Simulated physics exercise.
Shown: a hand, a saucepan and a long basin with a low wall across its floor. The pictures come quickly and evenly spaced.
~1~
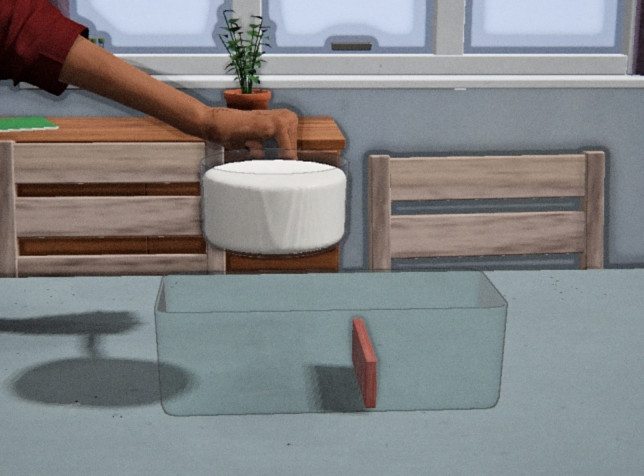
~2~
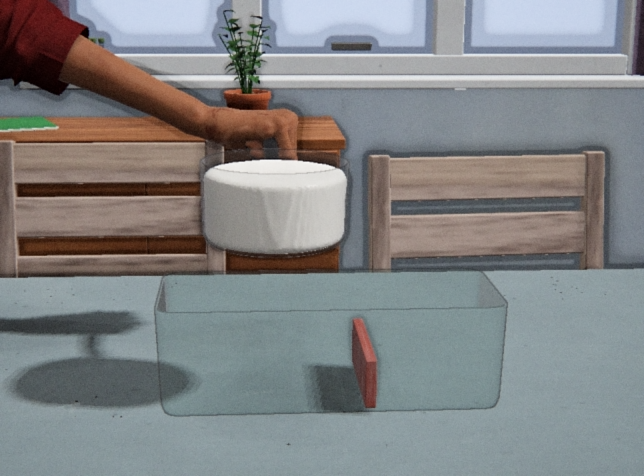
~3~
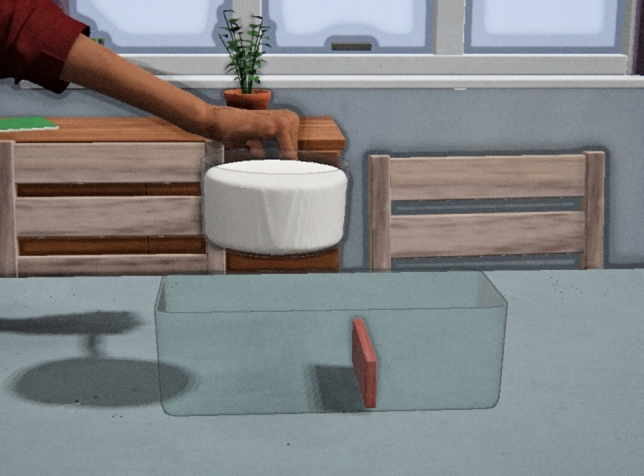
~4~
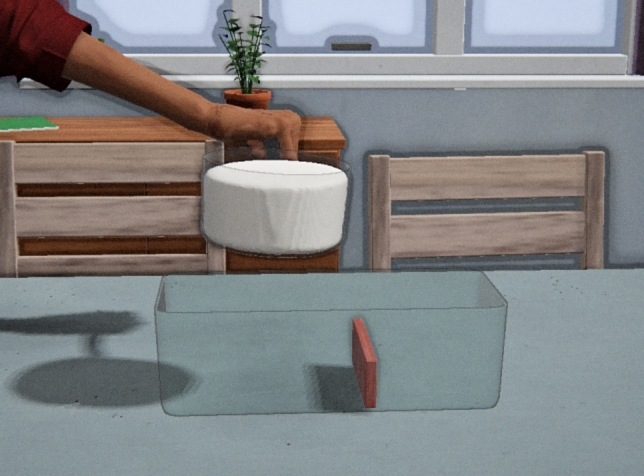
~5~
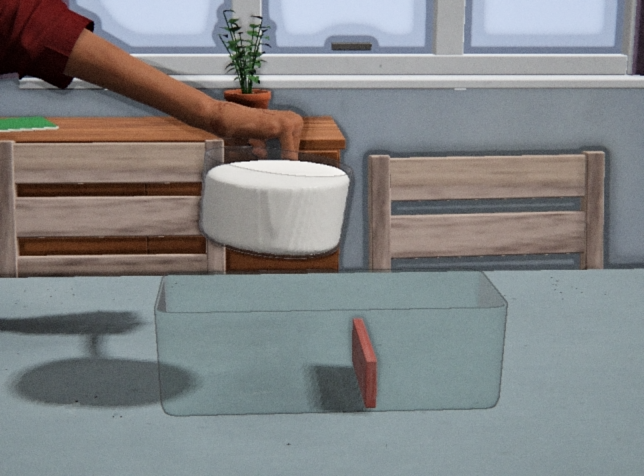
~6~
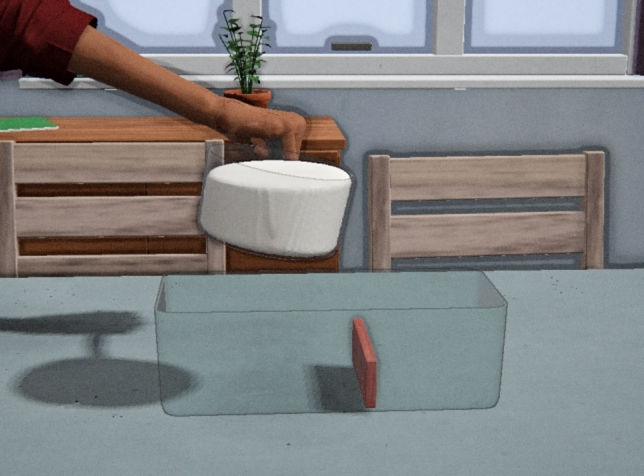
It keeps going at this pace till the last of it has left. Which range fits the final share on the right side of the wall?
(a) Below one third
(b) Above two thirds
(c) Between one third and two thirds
Above two thirds.
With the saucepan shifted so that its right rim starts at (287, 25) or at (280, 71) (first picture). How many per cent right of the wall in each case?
Close to 65 % for the first start and close to 50 % for the second.
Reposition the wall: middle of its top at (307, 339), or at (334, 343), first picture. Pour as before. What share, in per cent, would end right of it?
Try 1: Some 100 %; try 2: 95 %.
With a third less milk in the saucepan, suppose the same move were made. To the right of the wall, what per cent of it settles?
The share comes to some 75 parts in a hundred.
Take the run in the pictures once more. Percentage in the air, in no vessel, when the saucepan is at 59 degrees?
About 20 per cent.
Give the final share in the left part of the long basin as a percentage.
Something like 20 per cent, roughly.
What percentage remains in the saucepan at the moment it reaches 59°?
About 60 % remains.
A moment on, the saucepan is tipped part way and 62 per cent is still to pour, 0 is left of the wall and 16 right of it.
Next, the saucepan is tipped on its side and 15 per cent is still to pour, 7 is left of the wall and 73 right of it.
Then the saucepan is tipped right over and 1 per cent is still to pour, 19 is left of the wall and 79 right of it.
Later the saucepan is tipped right over and 0 per cent is still to pour, 22 is left of the wall and 78 right of it.
At rest 22 per cent lies left of the wall, 78 right of it and 0 outside.
